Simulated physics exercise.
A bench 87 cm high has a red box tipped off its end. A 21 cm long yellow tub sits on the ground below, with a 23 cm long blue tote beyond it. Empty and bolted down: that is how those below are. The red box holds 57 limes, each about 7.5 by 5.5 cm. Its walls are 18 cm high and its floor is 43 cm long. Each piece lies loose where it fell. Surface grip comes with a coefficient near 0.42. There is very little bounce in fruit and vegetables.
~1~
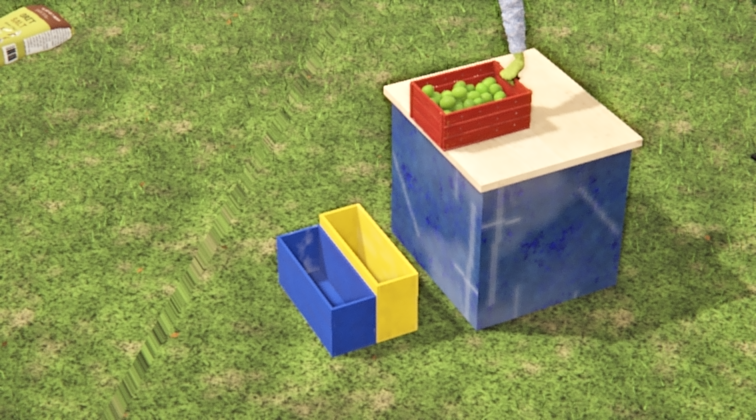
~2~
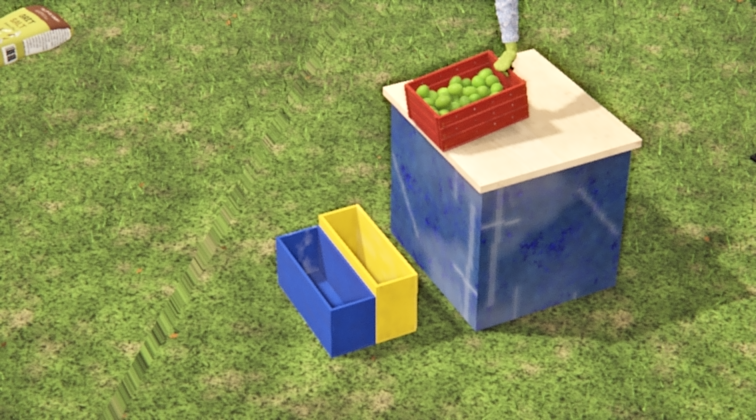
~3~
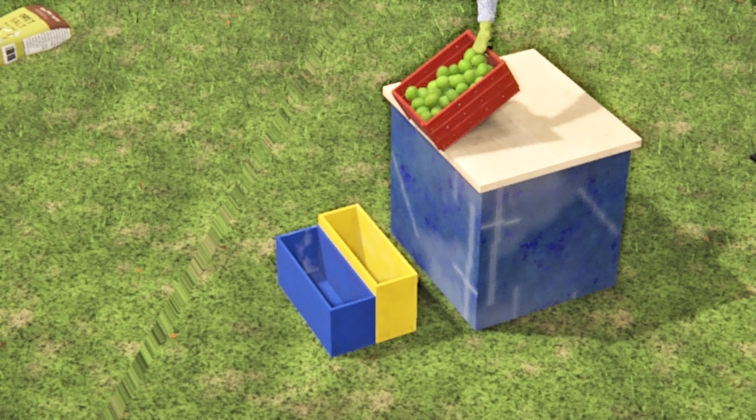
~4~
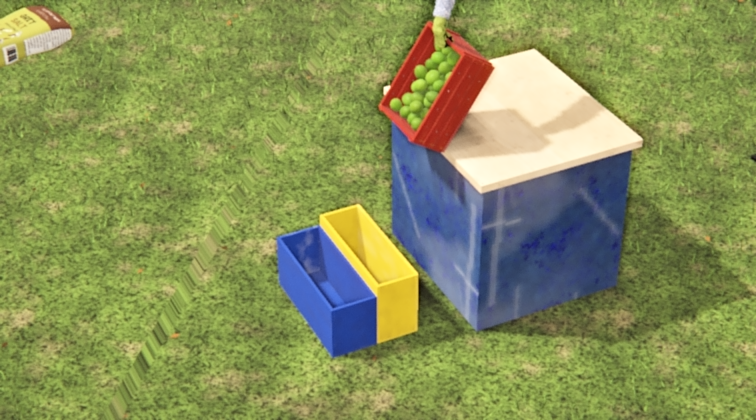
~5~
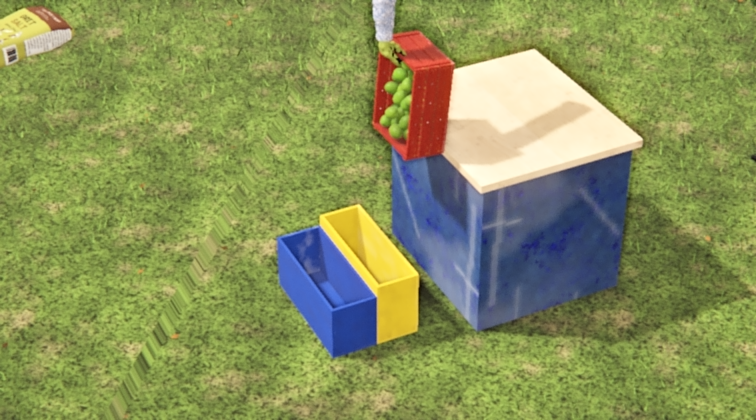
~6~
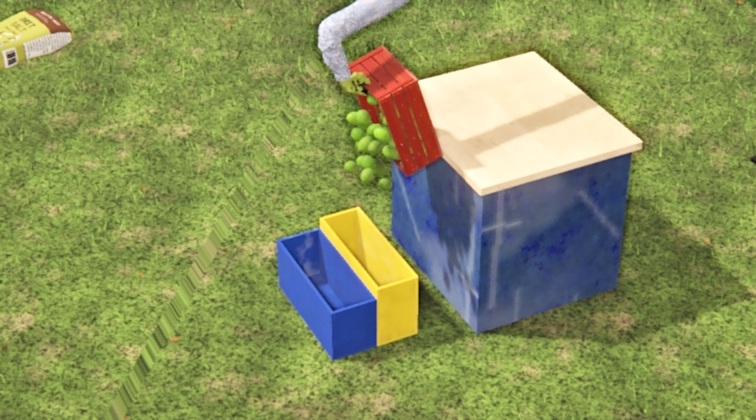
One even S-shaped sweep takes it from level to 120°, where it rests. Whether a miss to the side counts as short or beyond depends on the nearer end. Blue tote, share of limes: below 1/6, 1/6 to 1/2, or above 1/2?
Above 1/2.
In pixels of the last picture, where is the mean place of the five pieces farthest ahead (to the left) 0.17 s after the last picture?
I'd say near (319, 256).
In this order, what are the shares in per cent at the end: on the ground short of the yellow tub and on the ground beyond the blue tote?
Estimate: 0 % then 5 %.
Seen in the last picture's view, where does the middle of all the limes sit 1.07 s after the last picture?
(331, 305).
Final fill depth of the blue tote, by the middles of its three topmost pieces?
Around 12 centimetres.
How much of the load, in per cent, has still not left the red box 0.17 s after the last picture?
30 %.
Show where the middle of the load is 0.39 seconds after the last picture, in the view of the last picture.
Around (338, 276).
Then, 0.17 s after the last picture, tilt 120°; 18 still in the red box, 3 in the blue tote and 36 in the air.
Then, 0.39 s after the last picture, tilt 120°; 3 still in the red box, 6 in the yellow tub, 26 in the blue tote and 22 in the air.
Then, 0.68 s after the last picture, tilt 120°; 15 in the yellow tub, 35 in the blue tote, 2 on the ground beyond the blue tote and 5 in the air.
Outcome (1.07 s after the last picture), 16 in the yellow tub, 39 in the blue tote and 2 on the ground beyond the blue tote. Asked share, 39 of 57, 68 per cent.
